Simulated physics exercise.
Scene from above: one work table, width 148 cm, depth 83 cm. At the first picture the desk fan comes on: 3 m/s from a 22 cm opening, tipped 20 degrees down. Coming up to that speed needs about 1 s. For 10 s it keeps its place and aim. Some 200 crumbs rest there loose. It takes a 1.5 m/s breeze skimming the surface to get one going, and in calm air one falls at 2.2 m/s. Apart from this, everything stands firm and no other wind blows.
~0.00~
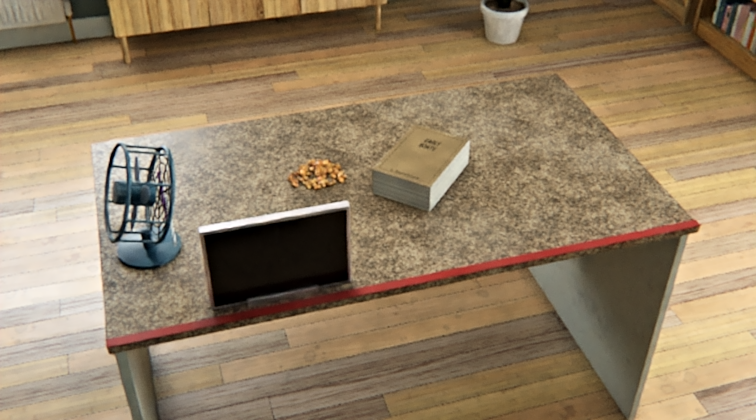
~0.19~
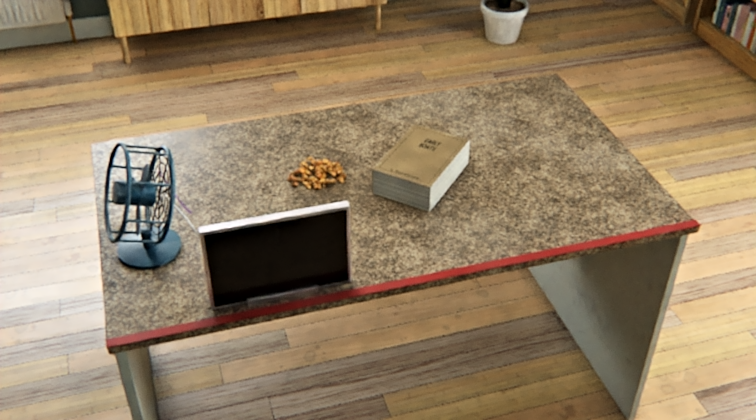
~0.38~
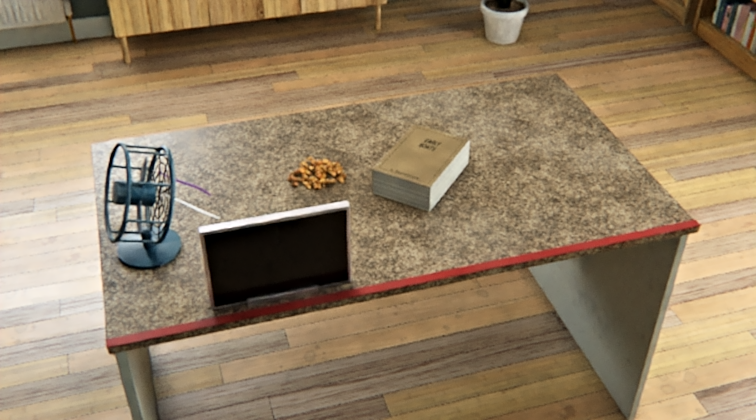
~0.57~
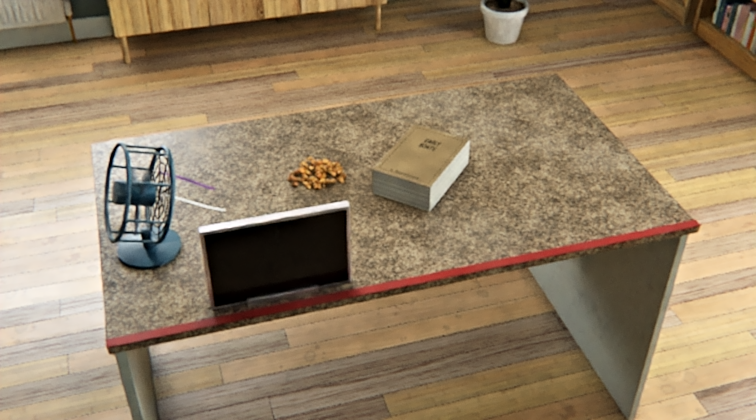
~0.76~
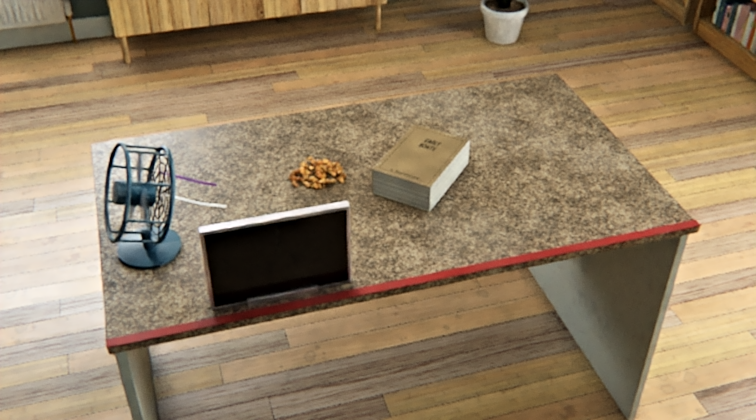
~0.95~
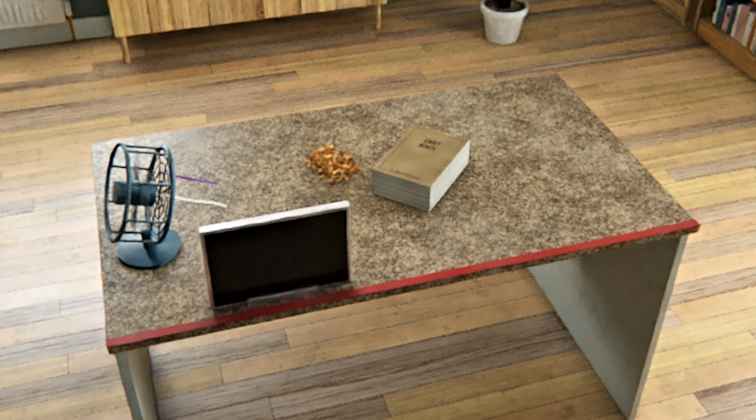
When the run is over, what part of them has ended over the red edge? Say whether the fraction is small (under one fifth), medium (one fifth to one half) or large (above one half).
Small, under one fifth.
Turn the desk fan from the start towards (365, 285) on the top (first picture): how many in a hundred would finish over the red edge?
Result: Approx. 0 percent.
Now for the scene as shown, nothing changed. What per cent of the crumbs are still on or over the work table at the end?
Share at the end: Around 0 %.
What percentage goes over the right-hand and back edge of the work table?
Roughly 0 per cent at the right-hand edge and 100 per cent at the back edge.
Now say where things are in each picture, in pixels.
The middle of the crumbs is near (320, 174), none has stirred yet and the mouth of the desk fan is at (138, 194), in the first picture.
The middle of the crumbs is near (320, 171), none has stirred yet and the red edge is centred on (428, 282), in the second picture.
The middle of the crumbs is near (320, 171), none has stirred yet, the top of a book is at (422, 154) and the top of a laptop is at (275, 216), in the third picture.
The middle of the crumbs is near (320, 171) and none has stirred yet, in the fourth picture.
The middle of the crumbs is near (320, 171) and none has stirred yet, in the fifth picture.
The middle of the crumbs is near (334, 164), the farthest in sight from the desk fan is at (344, 149) and about 80 % have left their places, in the sixth picture.
After 2.0 s the count stands so, 0 % are over the red edge.
After 3.2 s the count stands so, 0 % are over the red edge.
After 5.5 s the count stands so, 0 % are over the red edge.
After 10.0 s, at the end, 0 % are over the red edge.
